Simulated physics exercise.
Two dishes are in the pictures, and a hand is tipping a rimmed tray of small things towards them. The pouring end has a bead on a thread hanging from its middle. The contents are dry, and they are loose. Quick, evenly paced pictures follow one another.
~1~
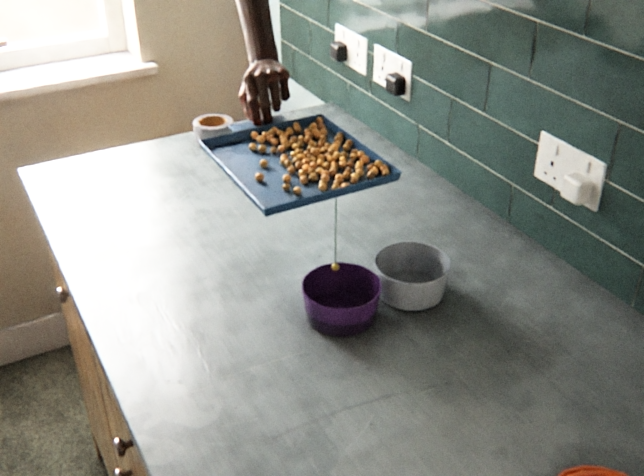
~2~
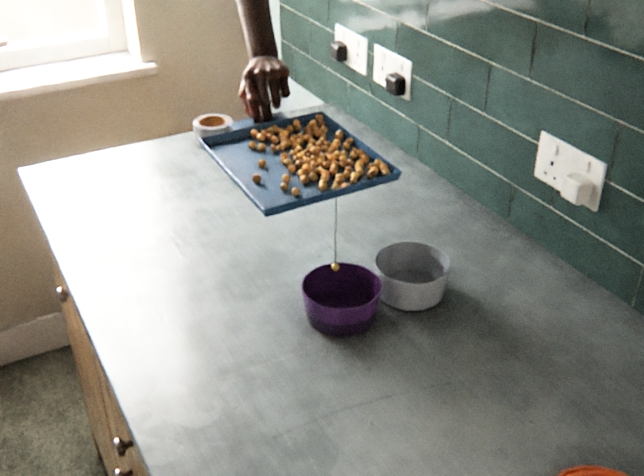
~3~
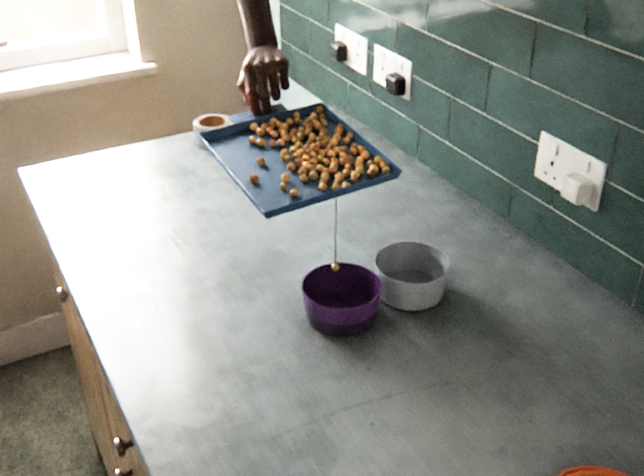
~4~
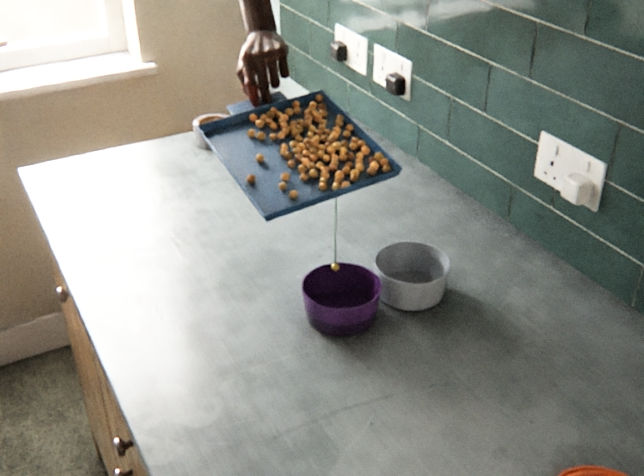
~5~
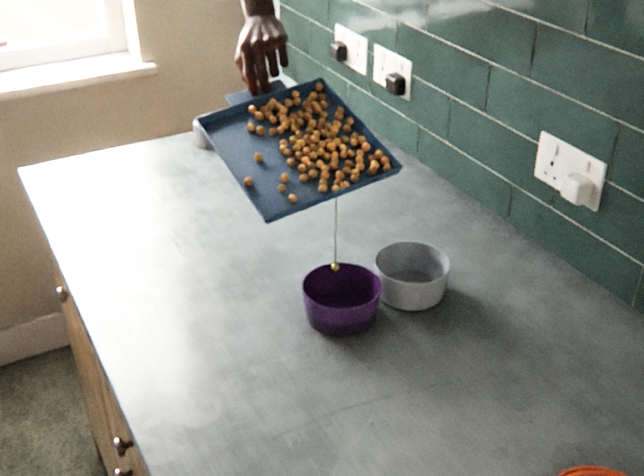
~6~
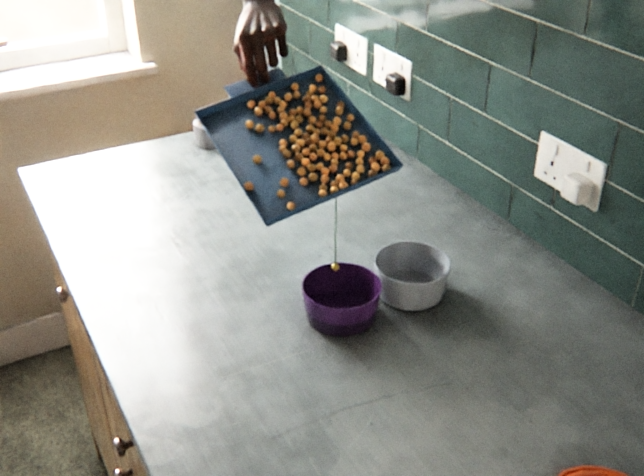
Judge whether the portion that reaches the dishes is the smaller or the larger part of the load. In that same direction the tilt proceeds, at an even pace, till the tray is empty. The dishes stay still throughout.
It is the smaller part.
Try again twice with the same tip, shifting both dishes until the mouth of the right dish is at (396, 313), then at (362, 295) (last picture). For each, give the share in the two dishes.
Trial 1 around 0 percent, trial 2 around 60 percent.
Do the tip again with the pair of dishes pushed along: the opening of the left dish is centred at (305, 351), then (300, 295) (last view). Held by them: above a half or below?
For the two tries in order: Not as much as half, exceeding half.
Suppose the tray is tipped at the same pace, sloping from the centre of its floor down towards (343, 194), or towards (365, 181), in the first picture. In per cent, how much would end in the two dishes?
About 70 % and 90 %.
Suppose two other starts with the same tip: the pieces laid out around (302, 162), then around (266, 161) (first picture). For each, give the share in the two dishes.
10 % and 10 %.
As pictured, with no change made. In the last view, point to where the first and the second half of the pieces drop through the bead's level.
About (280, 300) to begin with, then about (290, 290).
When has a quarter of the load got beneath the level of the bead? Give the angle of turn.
Roughly 70 degrees from level.
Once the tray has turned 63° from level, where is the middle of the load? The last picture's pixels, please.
I'd mark it close to (288, 217).
Shortly afterwards, tray tipped steeply; near two thirds on the tray; only a few in the left dish; a little outside both; near a quarter in the air.
Next, tray tipped past a quarter turn; only a few on the tray; a little in the left dish; the bulk outside both; a little in the air.
Some moments later, tray tipped past a quarter turn; a little in the left dish; the bulk outside both.
In the end, tray tipped past a quarter turn; a little in the left dish; none at all in the right dish; the bulk outside both.
